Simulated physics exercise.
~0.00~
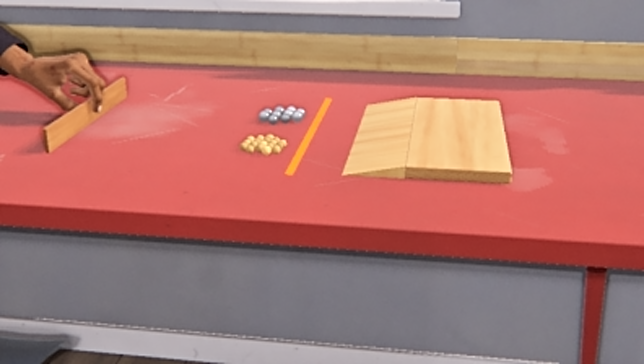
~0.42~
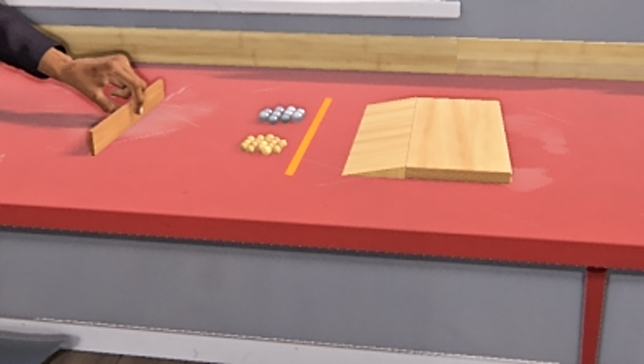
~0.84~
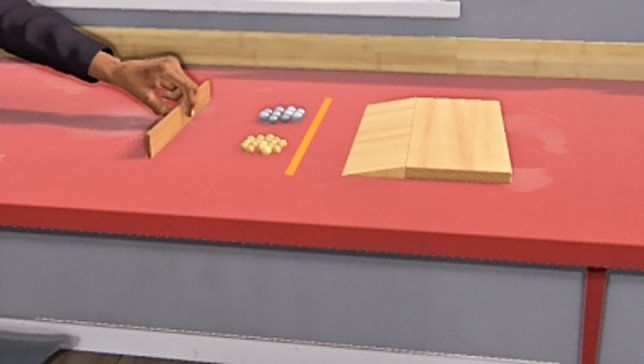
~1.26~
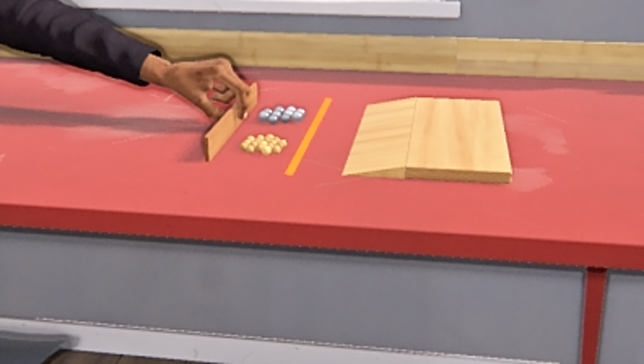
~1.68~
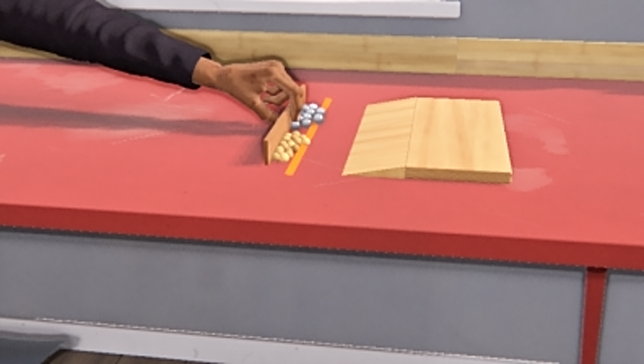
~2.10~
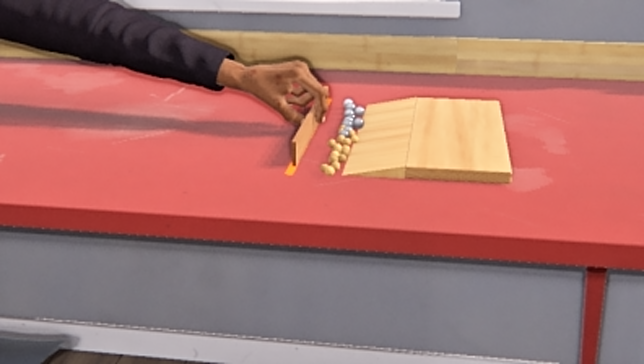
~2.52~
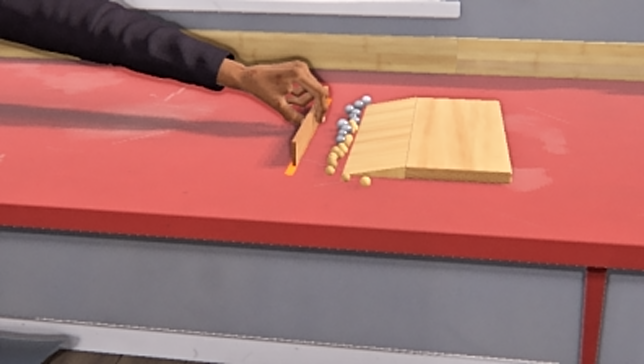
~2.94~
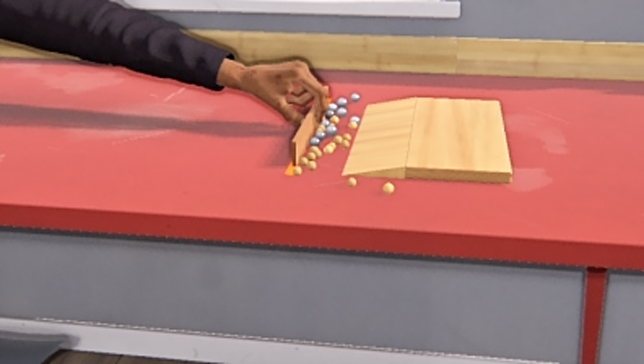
A hand pushes silver and gold beads toward a wooden ramp, but they roll back.
